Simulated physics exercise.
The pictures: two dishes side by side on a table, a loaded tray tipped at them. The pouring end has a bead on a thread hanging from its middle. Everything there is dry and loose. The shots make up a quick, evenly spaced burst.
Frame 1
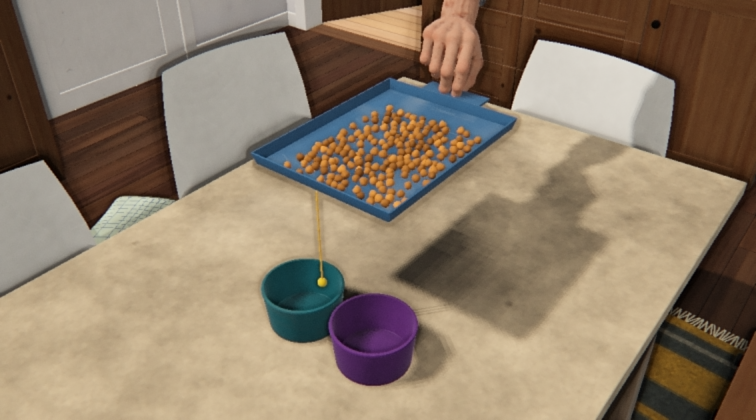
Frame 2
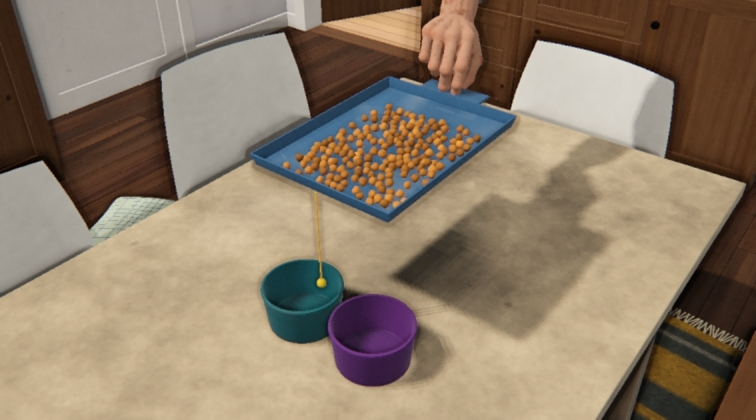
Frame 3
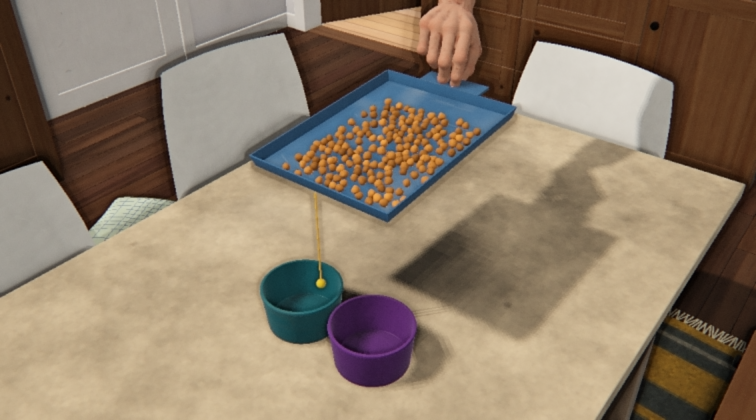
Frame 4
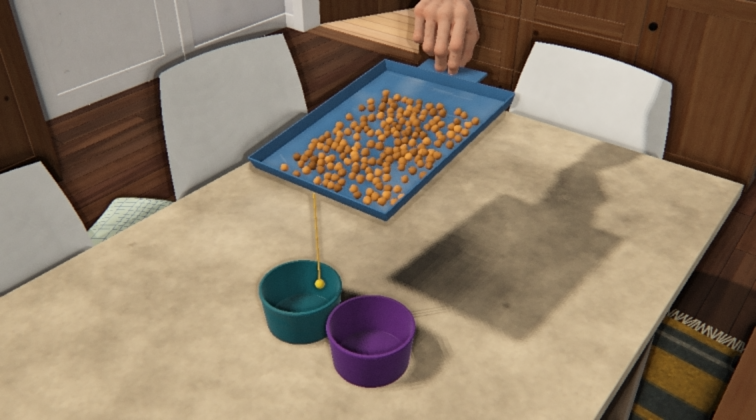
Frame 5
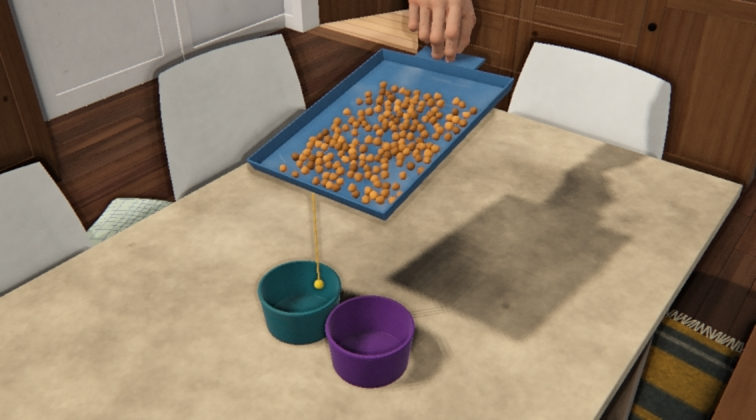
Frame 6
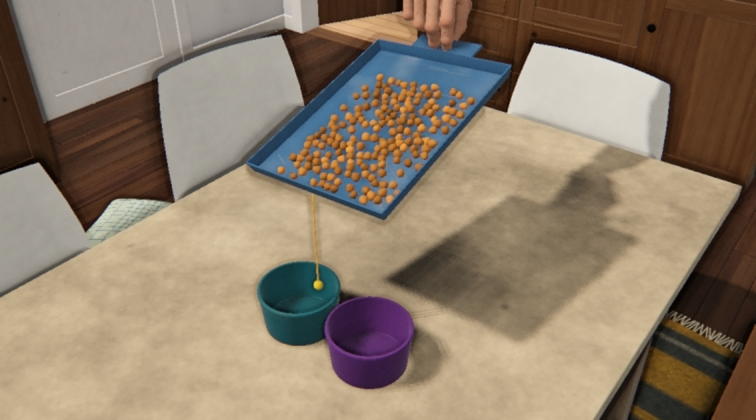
A hand tilting a blue tray of roasted chickpeas above teal and purple dishes, raising the handle end as the left corner dips slightly.
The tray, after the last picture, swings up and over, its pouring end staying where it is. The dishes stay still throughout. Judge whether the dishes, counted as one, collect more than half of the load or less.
Counted as one, they collect less than half.
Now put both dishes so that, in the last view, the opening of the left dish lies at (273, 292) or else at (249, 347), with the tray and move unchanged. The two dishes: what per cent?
About 60 per cent first, then about 10 per cent.
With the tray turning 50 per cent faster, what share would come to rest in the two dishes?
Estimate: Some 30%.
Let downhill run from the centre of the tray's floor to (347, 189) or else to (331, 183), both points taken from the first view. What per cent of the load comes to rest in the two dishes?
Near 40 % and, after that, 20 %.
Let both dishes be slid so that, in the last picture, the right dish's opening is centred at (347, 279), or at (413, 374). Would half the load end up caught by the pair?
In turn: Below a half; below a half.
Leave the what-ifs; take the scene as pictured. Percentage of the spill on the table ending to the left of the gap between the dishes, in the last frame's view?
Left portion: Around 100 %.
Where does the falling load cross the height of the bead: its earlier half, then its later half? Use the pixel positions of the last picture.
I'd place the first part at (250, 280) and the rest at (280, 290).
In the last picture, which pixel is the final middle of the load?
Roughly pixel (256, 335).
Shortly afterwards, tray tipped steeply; all but a few on the tray; only a few in the air.
Next, tray tipped right over; all but a few on the tray; only a few outside both; only a few in the air.
Some moments later, tray tipped past a quarter turn; near a quarter in the left dish; the bulk outside both.
In the end, tray tipped past a quarter turn; none at all in the right dish; near a quarter in the left dish; the bulk outside both.
